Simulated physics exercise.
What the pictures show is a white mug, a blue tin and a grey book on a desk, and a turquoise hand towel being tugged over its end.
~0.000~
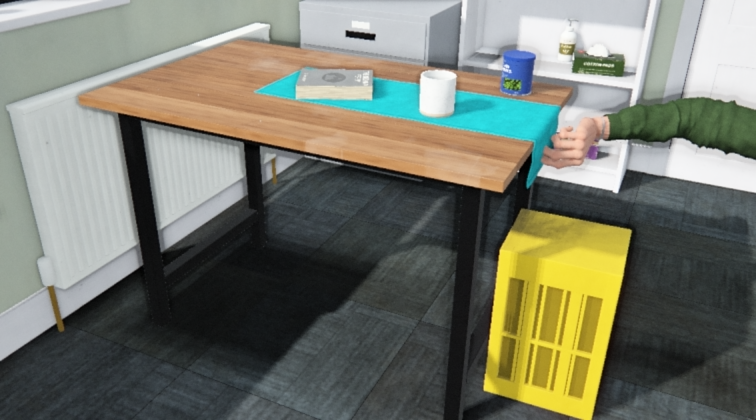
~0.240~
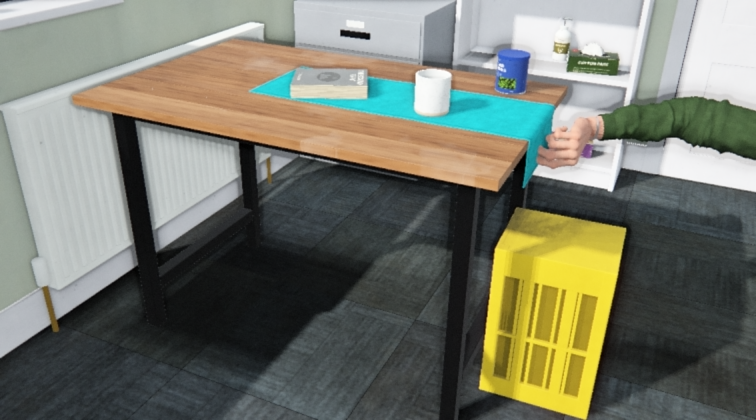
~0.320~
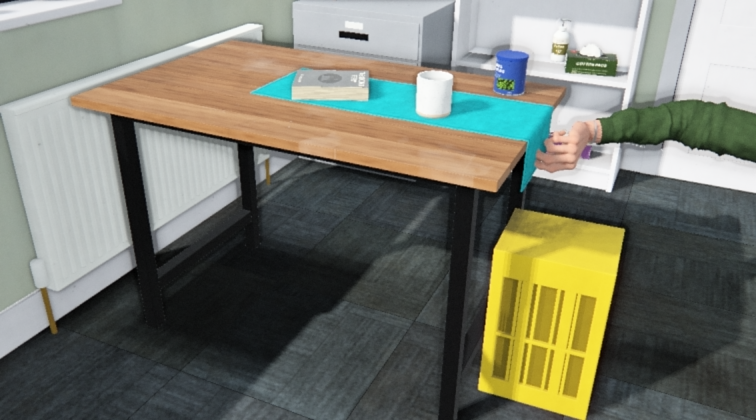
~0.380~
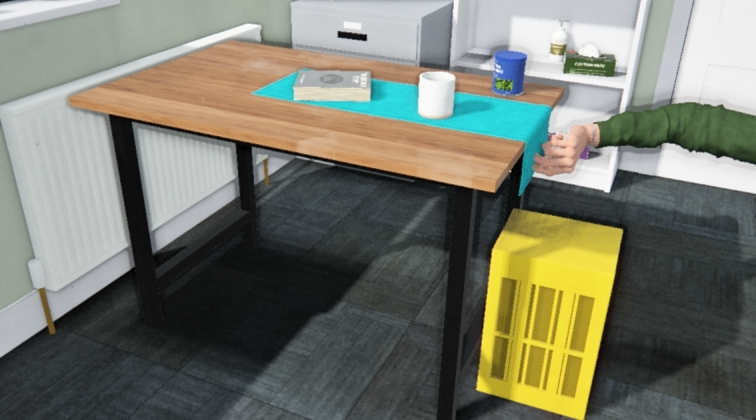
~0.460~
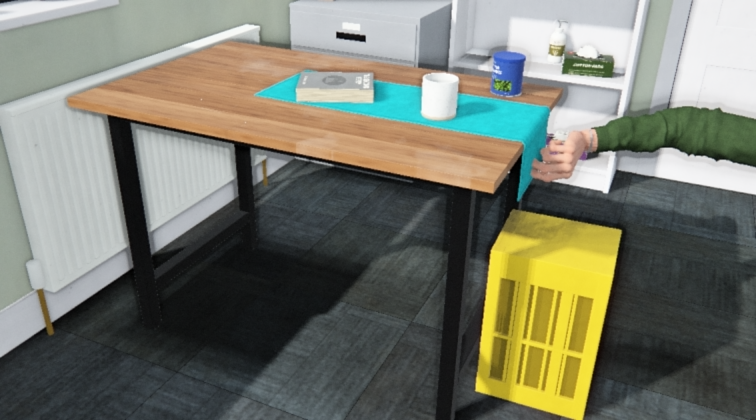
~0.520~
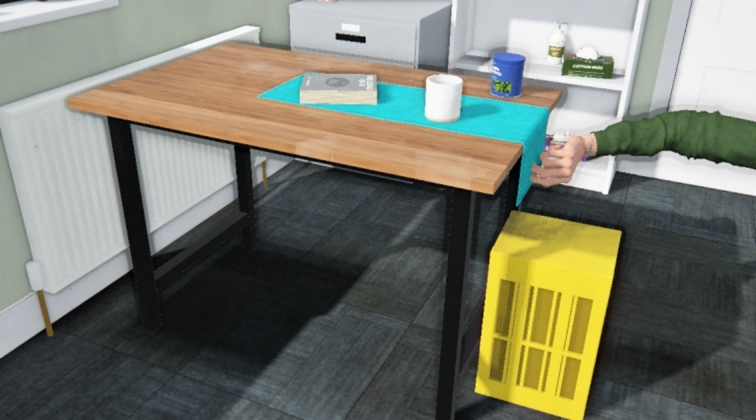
We see a hand in a green sleeve slowly tugging a turquoise cloth over the right end of a wooden desk, the grey book and white mug on it shifting slightly right, while a blue tin stands beside it.
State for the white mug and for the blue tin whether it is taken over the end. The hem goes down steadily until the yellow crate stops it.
Statement: The white mug is not taken over; the blue tin is not taken over.
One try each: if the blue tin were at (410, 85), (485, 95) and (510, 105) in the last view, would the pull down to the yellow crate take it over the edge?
At the first place it does not leave, at the second it ends up off, and at the third it ends up off.
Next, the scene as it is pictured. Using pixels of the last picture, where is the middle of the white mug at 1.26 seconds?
Approximate spot: (489, 106).
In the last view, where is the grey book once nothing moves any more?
It ends up at pixel (388, 96) in the last view.
After 0.80 s, hem going down; mug moved a little; tin in place.
After 1.26 s, hem on the crate; mug carried along near (489, 106); tin in place.
After 1.62 s, hem on the crate; mug carried along near (499, 107); tin in place.
In the end, hem on the crate; mug carried along near (499, 107); tin in place. The white mug remains up there and the blue tin keeps clear of the edge.
